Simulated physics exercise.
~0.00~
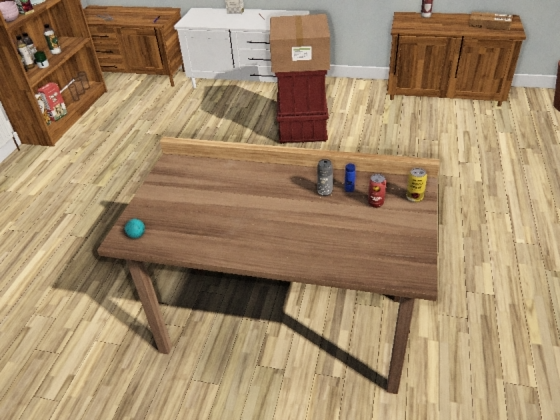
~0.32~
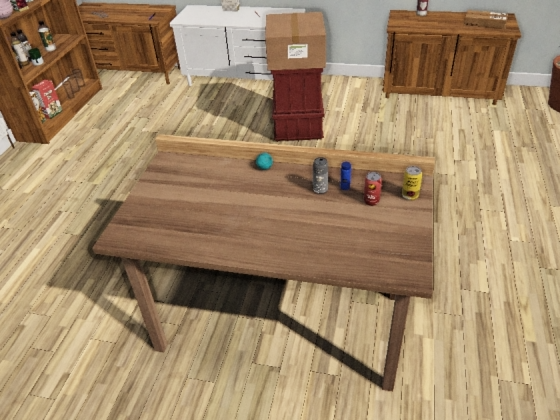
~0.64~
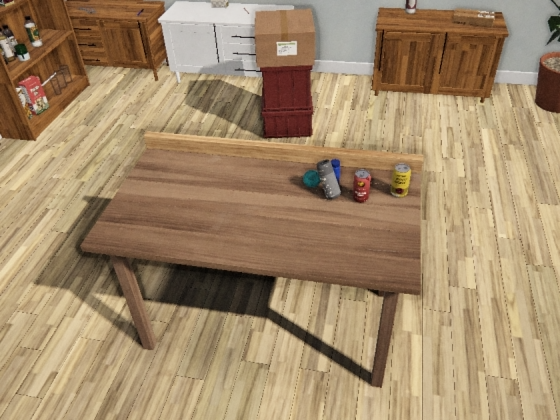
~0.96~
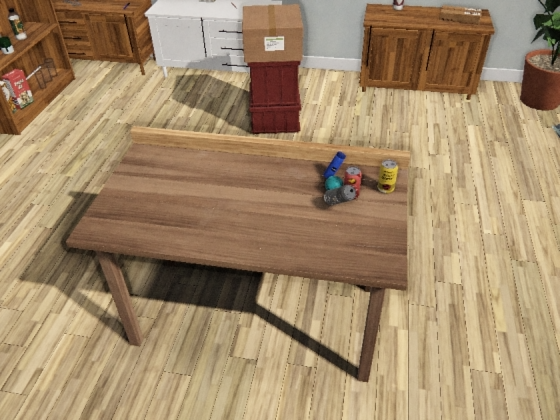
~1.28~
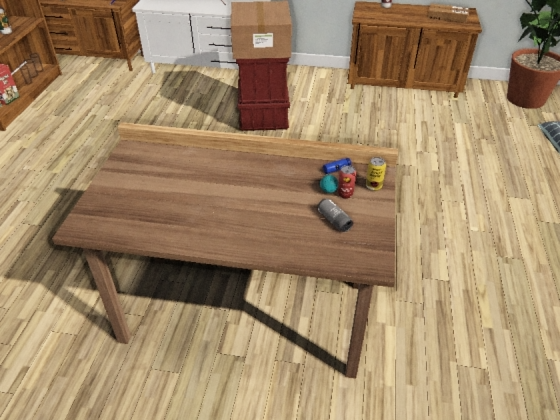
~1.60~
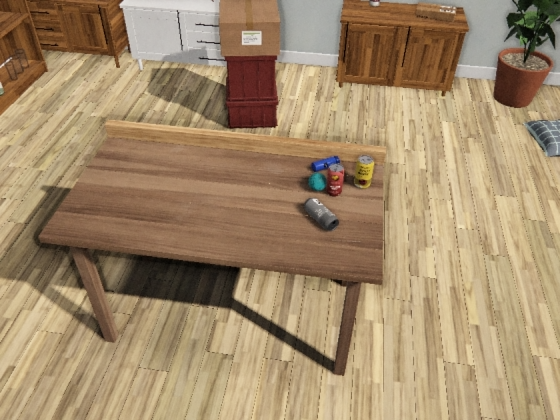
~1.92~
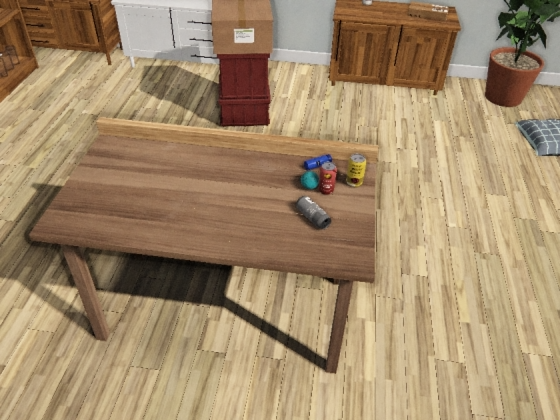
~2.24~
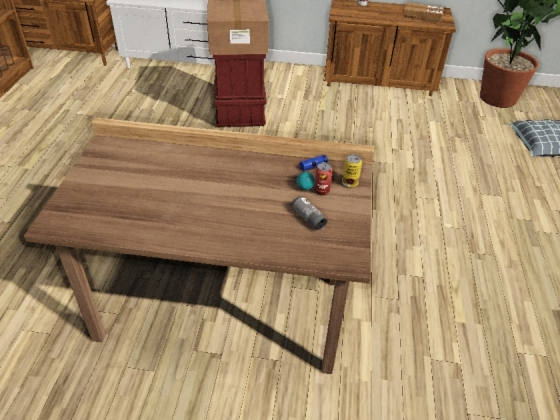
In a room with a pale plank floor, a wooden table holds a grey can, a blue shaker, a red can and a yellow can near its right end, with a turquoise ball at the left. The ball rolls toward the raised strip along the far edge, then heads right into the group. It knocks into the grey can, which tilts and topples, and the blue shaker tips over too. The grey can rolls a little toward the near side. Finally, both lie on their sides, while the red and yellow cans stand upright with the ball resting beside them.
